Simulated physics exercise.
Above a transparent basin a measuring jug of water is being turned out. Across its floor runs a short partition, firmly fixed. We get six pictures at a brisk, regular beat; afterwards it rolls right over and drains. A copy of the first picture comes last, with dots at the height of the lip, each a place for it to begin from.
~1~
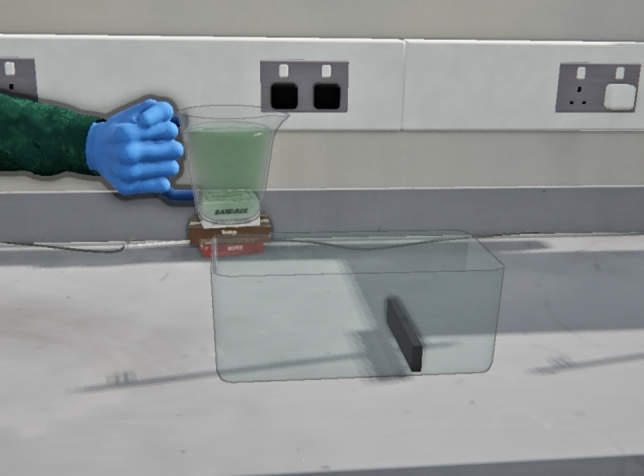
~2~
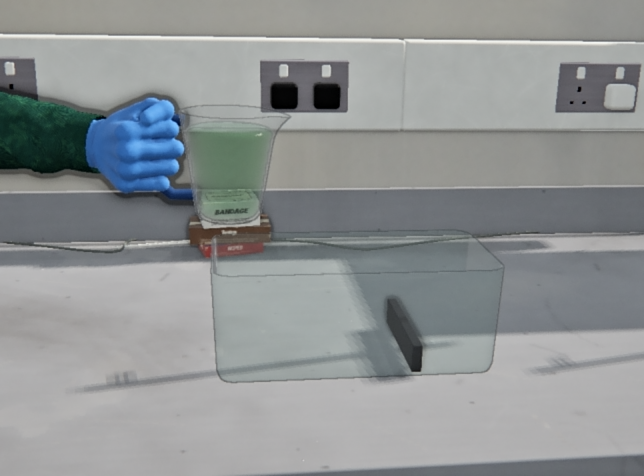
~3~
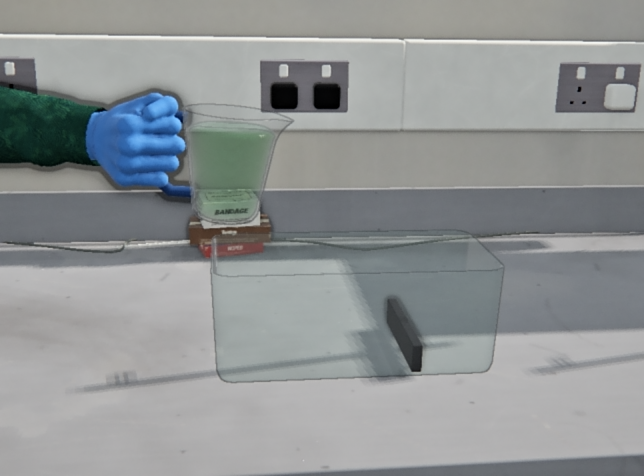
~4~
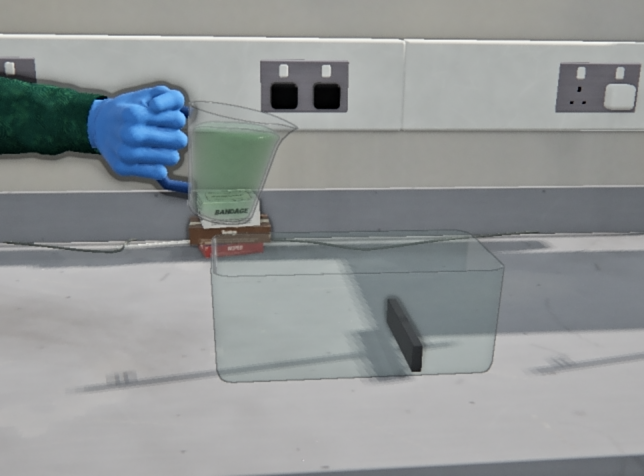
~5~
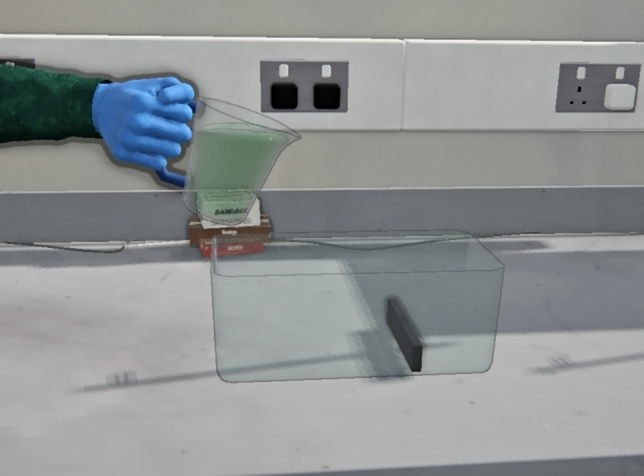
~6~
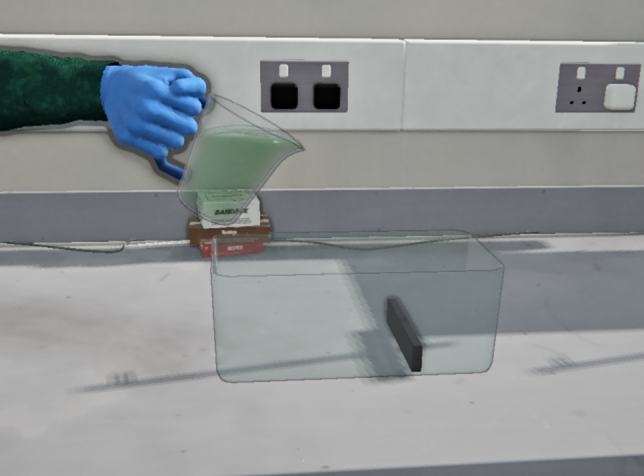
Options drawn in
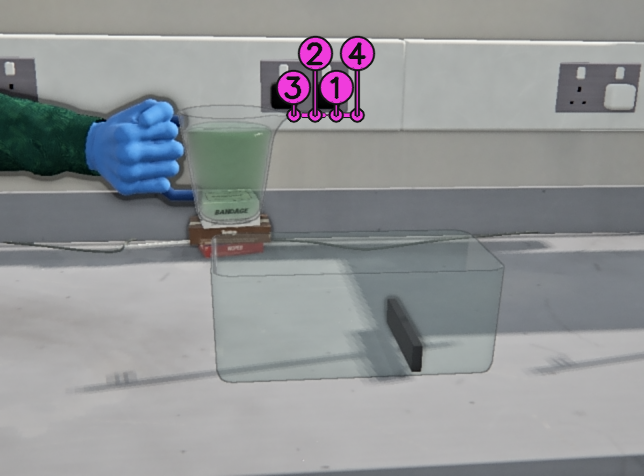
Above a clear basin with a short dark partition on its floor, a blue-gloved hand held a jug of green liquid upright, then gradually tilted it to the right, with nothing leaving the jug.
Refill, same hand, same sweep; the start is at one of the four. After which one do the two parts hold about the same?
4 beats the others.
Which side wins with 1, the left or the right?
The left one.
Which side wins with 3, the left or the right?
More ends on the left.
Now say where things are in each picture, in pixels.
Upright, lip at (288, 115); basin from (216, 379) to (491, 369); top of the wall at (404, 320); nothing has left yet, in the first frame.
Upright, lip at (290, 116); nothing has left yet, in the second frame.
Tipped about 5°, lip at (292, 120); nothing has left yet, in the third frame.
Tipped about 11°, lip at (297, 127); nothing has left yet, in the fourth frame.
Tipped about 19°, lip at (301, 136); nothing has left yet, in the fifth frame.
Tipped about 28°, lip at (304, 148); nothing has left yet, in the sixth frame.
In magenta, 1 at (336, 115); 2 at (315, 115); 3 at (293, 115); 4 at (357, 115).
If 1 is chosen, about 86 % ends left of the wall and 13 % right of it.
If 2 is chosen, about 89 % ends left of the wall and 9 % right of it.
If 3 is chosen, about 88 % ends left of the wall and 11 % right of it.
If 4 is chosen, about 44 % ends left of the wall and 55 % right of it.
